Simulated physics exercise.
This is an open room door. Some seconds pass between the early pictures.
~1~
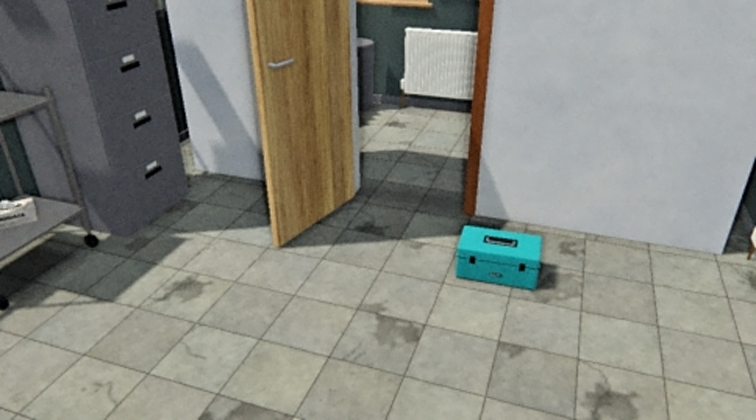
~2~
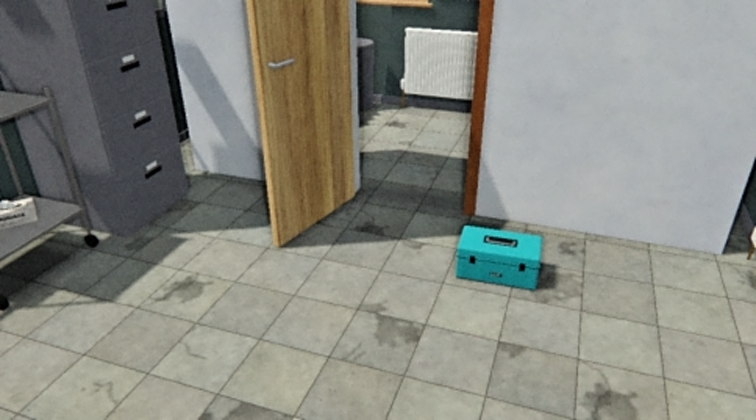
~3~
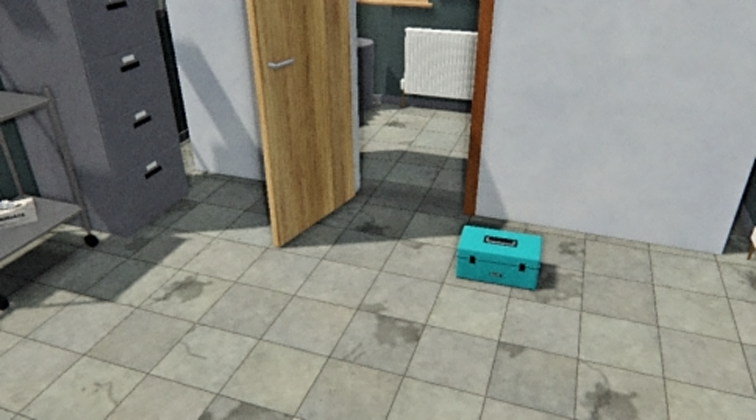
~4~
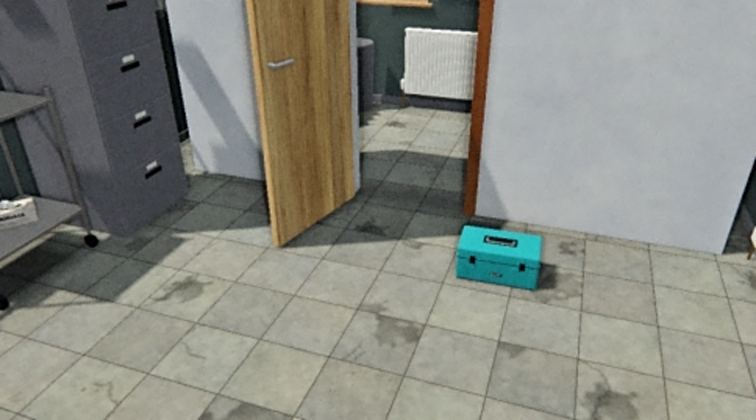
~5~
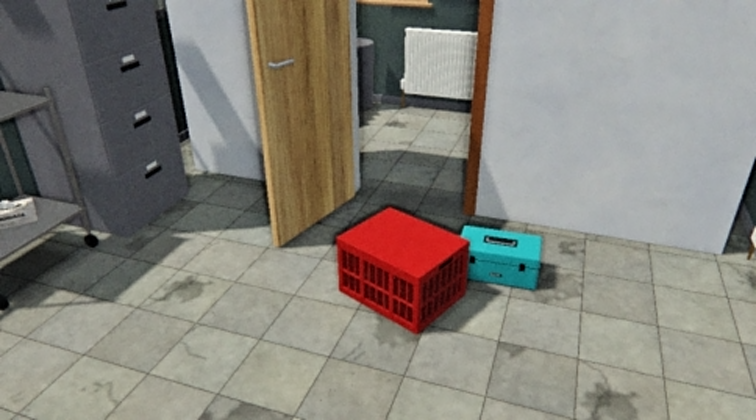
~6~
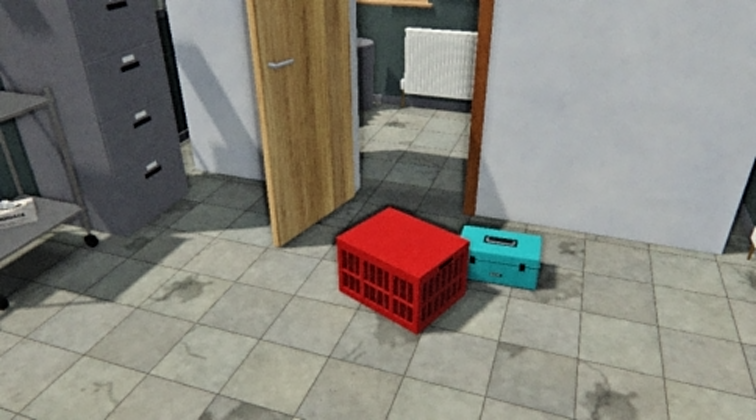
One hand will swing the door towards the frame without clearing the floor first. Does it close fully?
The door reaches the frame.
Then, 0.60 s on from there, door at 71°.
Then, 1.00 s on from there, door at 35°.
In the end, door at 0°; both unmoved. At the end, from the last picture's camera, red chest near (402, 267).
